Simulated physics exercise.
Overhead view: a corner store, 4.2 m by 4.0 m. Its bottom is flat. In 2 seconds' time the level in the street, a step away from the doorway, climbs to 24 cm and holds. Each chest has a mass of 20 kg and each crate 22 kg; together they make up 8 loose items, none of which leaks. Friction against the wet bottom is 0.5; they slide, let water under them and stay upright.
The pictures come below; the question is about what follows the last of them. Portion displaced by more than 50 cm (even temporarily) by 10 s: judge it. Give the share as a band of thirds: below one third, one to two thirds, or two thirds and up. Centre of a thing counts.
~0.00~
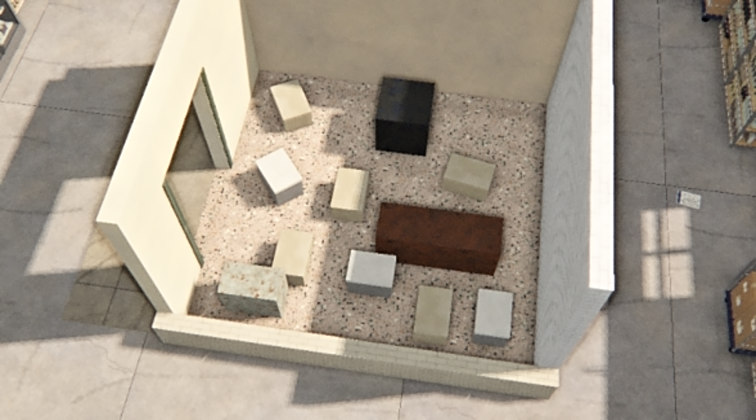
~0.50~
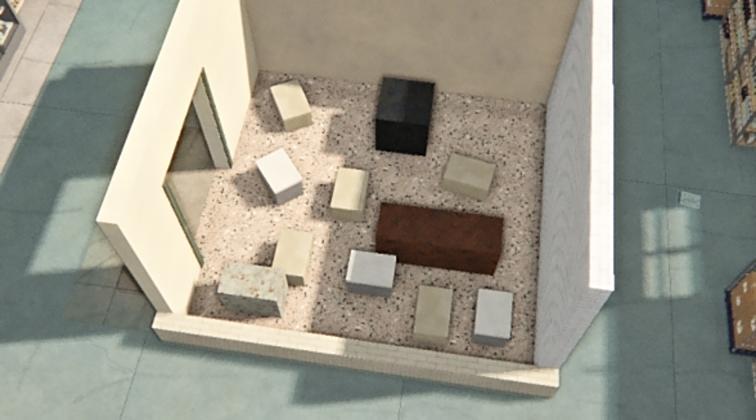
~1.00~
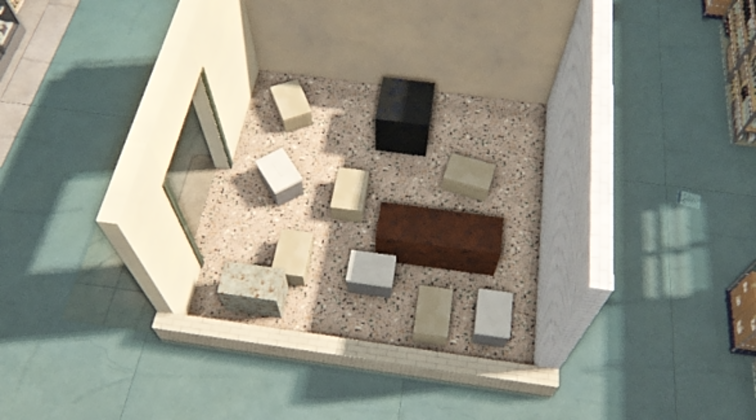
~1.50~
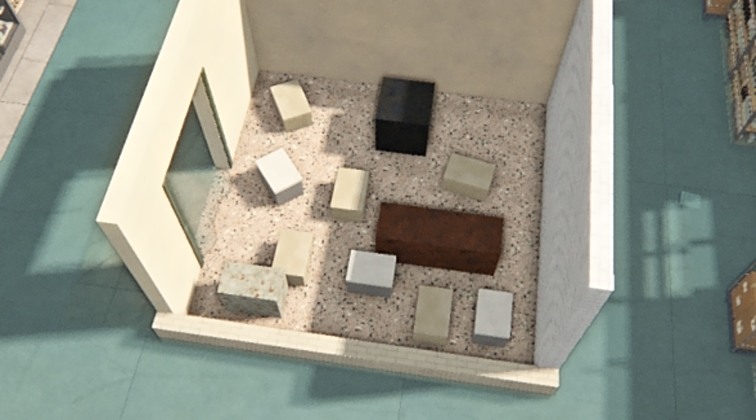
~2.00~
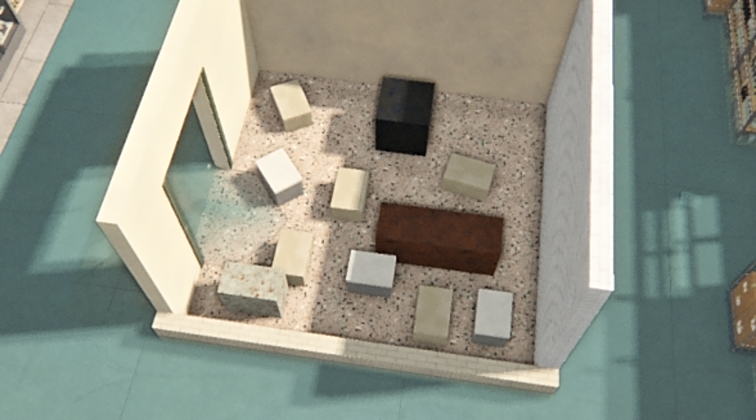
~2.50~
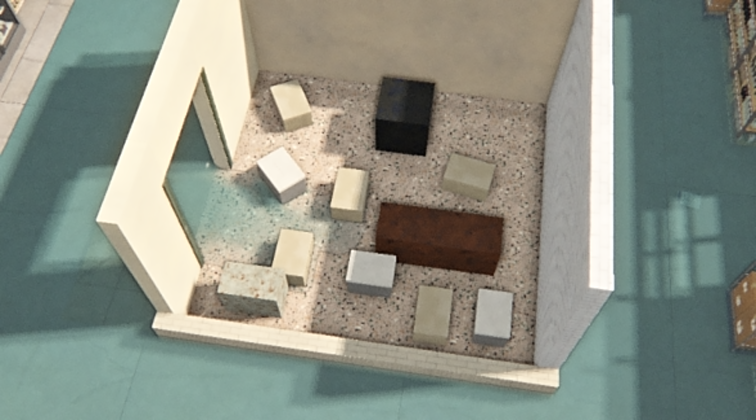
Most of them.
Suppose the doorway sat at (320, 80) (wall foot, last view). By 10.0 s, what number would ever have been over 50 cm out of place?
That would give 7.
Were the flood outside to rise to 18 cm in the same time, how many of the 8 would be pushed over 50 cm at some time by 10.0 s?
With that change, 4 of them.
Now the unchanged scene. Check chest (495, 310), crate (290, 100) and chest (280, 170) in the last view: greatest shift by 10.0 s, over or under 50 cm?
In turn: Below the mark, below the mark, above the mark.
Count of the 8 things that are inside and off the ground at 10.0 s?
That would be 7 of them.
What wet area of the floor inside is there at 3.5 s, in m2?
6.5 m2.
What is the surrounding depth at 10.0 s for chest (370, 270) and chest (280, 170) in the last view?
Close to 16 and 9 centimetres.
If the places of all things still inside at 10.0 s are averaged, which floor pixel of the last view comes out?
It works out to somewhere near (415, 210) on the floor.
After 3.5 s 2 of 8 are over 50 cm from their spots; 0 afloat.
After 4.5 s 4 of 8 are over 50 cm from their spots; 0 afloat.
After 7.0 s 5 of 8 are over 50 cm from their spots; 4 afloat.
After 10.0 s 6 of 8 are over 50 cm from their spots, and 6 have been at some point; 7 afloat.
